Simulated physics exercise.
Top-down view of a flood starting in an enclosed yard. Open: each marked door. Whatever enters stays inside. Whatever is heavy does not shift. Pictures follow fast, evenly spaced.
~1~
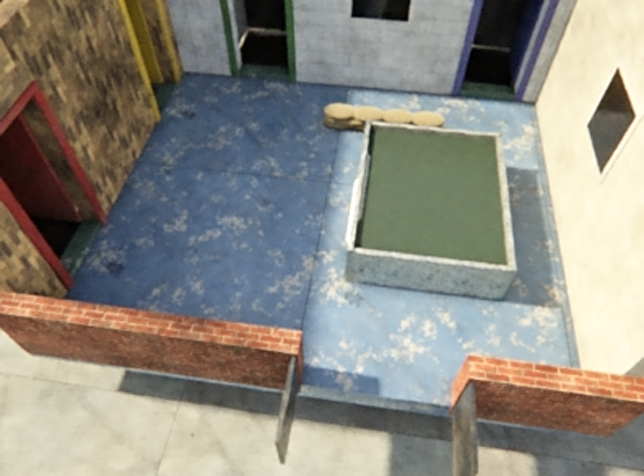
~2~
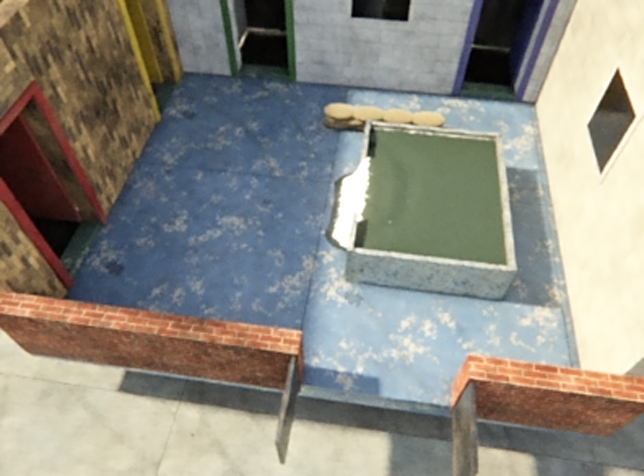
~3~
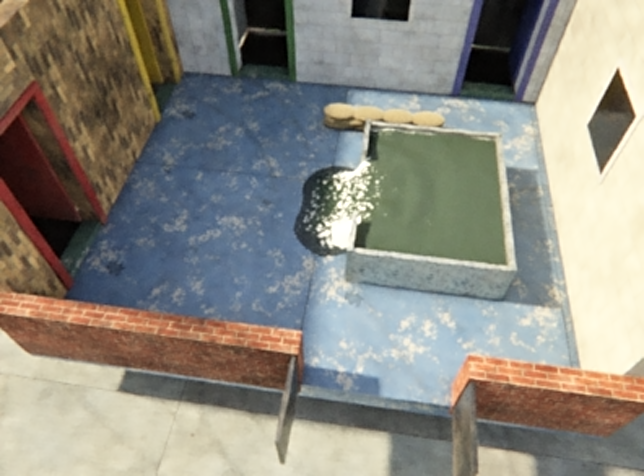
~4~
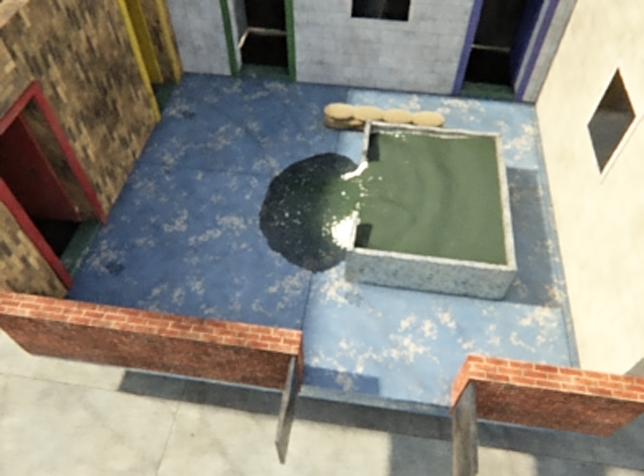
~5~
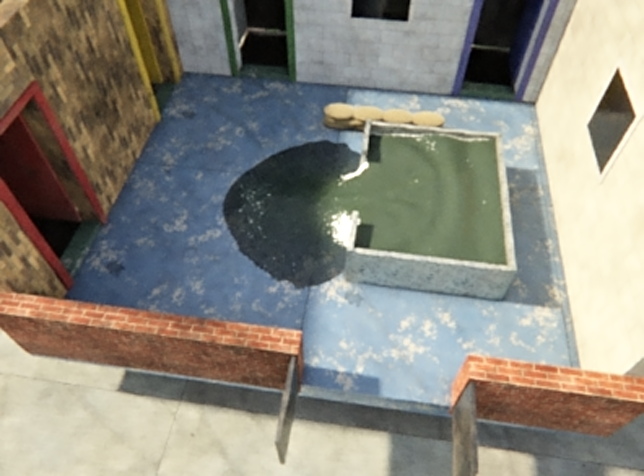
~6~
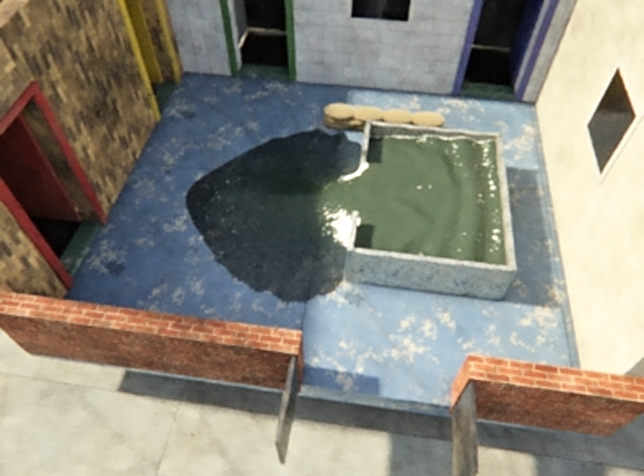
Enclosed yard with a blue floor, dark green water pouring through the left side of a raised tank and spreading leftward.
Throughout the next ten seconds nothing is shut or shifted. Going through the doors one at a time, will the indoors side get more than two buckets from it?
In the end green door: Two buckets at most; yellow door: Above two buckets; blue door: Two buckets at most; red door: Above two buckets.
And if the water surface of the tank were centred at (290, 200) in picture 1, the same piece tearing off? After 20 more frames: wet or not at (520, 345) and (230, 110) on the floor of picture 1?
In that order: Untouched and submerged.
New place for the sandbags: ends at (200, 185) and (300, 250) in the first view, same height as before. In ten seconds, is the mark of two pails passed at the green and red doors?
Result - green breached, red not breached.
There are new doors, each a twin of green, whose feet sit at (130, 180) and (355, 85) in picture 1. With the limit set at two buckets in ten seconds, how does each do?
The first crosses the line, the second stays short of it.
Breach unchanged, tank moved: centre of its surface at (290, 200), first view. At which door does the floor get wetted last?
Last of all, the door marked blue.
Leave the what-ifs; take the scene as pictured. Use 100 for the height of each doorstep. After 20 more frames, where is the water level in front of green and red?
Readings, in sequence: 80 percent and 190 percent.
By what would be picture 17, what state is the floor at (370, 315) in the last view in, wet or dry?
I'd say bone-dry there.
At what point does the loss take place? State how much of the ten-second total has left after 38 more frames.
Around 65 per cent.
A moment on, water covers 35 % of the floor; the green door not reached, the yellow door not reached, the blue door not reached, the red door not reached.
Next, water covers 50 % of the floor; the green door not reached, the yellow door under two buckets in, the blue door not reached, the red door over two buckets in.
Then, water covers 50 % of the floor; the green door wet at the sill, nothing in, the yellow door over two buckets in, the blue door not reached, the red door over two buckets in.
Later, water covers 75 % of the floor; the green door wet at the sill, nothing in, the yellow door far over two buckets in, the blue door not reached, the red door far over two buckets in.
In the end, water covers 95 % of the floor; the green door wet at the sill, nothing in, the yellow door far over two buckets in, the blue door wet at the sill, nothing in, the red door far over two buckets in.
